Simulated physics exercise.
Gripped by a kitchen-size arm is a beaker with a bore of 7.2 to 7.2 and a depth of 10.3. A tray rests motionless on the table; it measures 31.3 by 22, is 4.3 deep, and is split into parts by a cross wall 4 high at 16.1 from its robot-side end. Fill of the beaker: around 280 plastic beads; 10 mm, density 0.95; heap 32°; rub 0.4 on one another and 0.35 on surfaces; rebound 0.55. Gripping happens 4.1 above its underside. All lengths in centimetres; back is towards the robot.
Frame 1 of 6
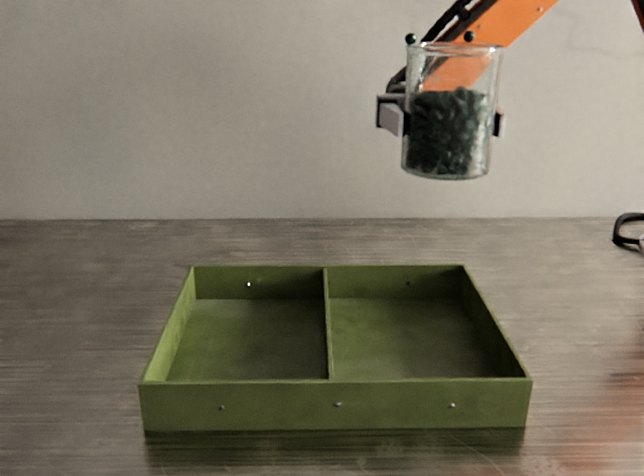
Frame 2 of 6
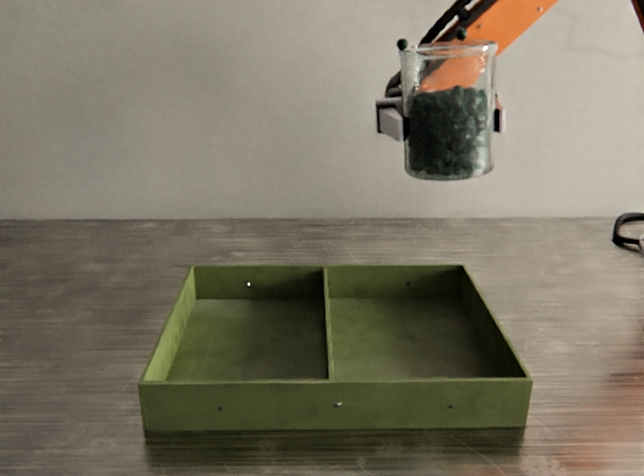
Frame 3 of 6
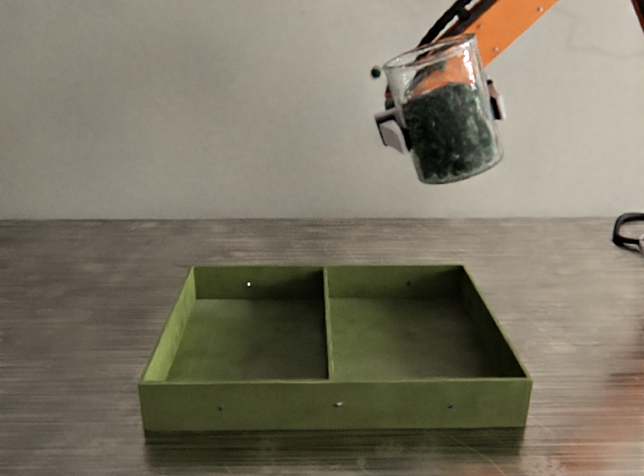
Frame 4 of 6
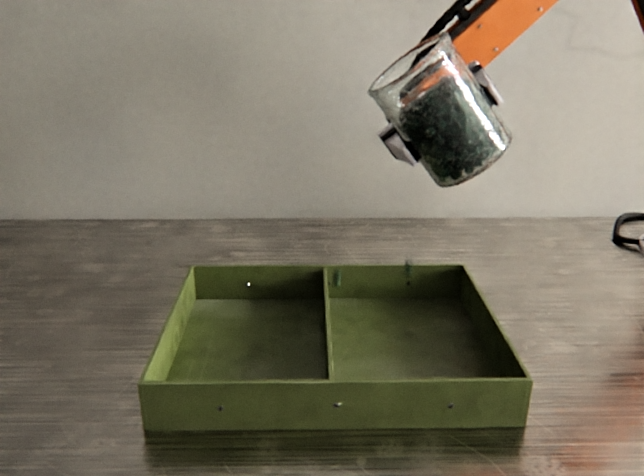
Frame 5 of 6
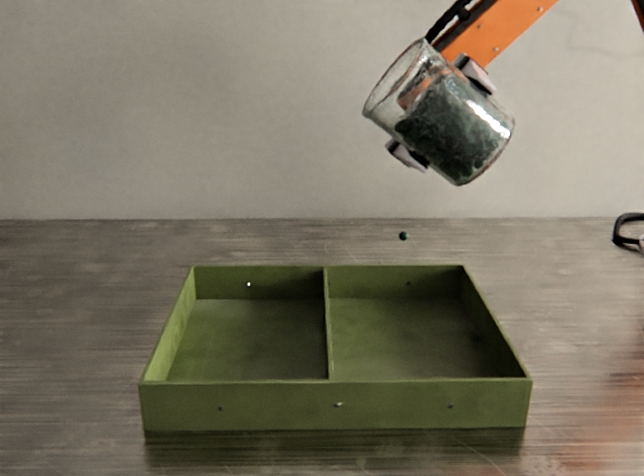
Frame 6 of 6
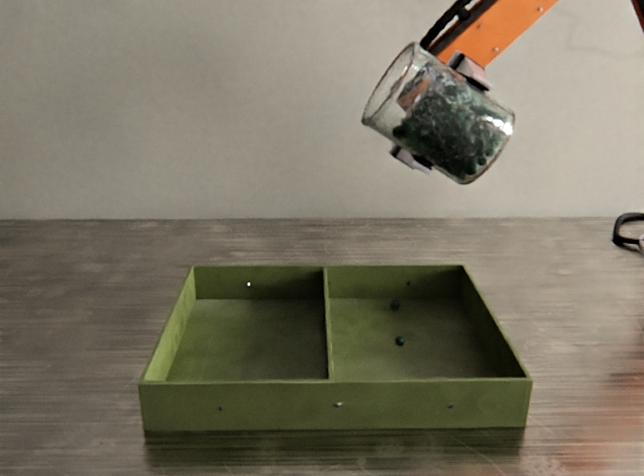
A robotic arm tilts a glass beaker of dark beads leftward above a divided green tray.
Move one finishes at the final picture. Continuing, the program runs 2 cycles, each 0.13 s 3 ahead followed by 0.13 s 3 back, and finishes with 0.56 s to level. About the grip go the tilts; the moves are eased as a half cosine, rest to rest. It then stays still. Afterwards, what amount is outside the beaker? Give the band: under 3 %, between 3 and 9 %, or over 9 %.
Band: Under 3 %.
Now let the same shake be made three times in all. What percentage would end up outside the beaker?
In that case it would be near 0 percent.
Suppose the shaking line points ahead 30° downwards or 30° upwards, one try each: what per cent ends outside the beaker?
You'd get some 0 per cent with the first setting and some 5 per cent with the second.
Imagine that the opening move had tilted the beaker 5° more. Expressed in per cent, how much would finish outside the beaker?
About 5 %.
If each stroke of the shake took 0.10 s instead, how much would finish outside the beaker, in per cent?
In that case about 5 in a hundred.
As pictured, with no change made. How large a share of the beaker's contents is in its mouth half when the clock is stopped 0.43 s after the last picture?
Roughly 35 %.
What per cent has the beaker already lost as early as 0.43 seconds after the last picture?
Roughly 0 percent up to then.
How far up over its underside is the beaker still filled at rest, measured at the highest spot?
I'd say close to 8.5 cm.
Then, 0.43 s later, tilted 58° forward, highest piece 26 above the table; 274 in the beaker, 2 in the robot-side part, 1 in flight or on a rim.
Then, 0.86 s later, tilted 19° forward, highest piece 28 above the table; 273 in the beaker, 2 in the robot-side part, 2 in the far-side part.
Then, 1.28 s later, level, highest piece 28 above the table; 273 in the beaker, 2 in the robot-side part, 2 in the far-side part.
Then, 2.33 s later, level, highest piece 28 above the table; 273 in the beaker, 2 in the robot-side part, 2 in the far-side part.
At rest, 273 in the beaker, 2 in the robot-side part, 2 in the far-side part. That is 1 % outside the beaker.
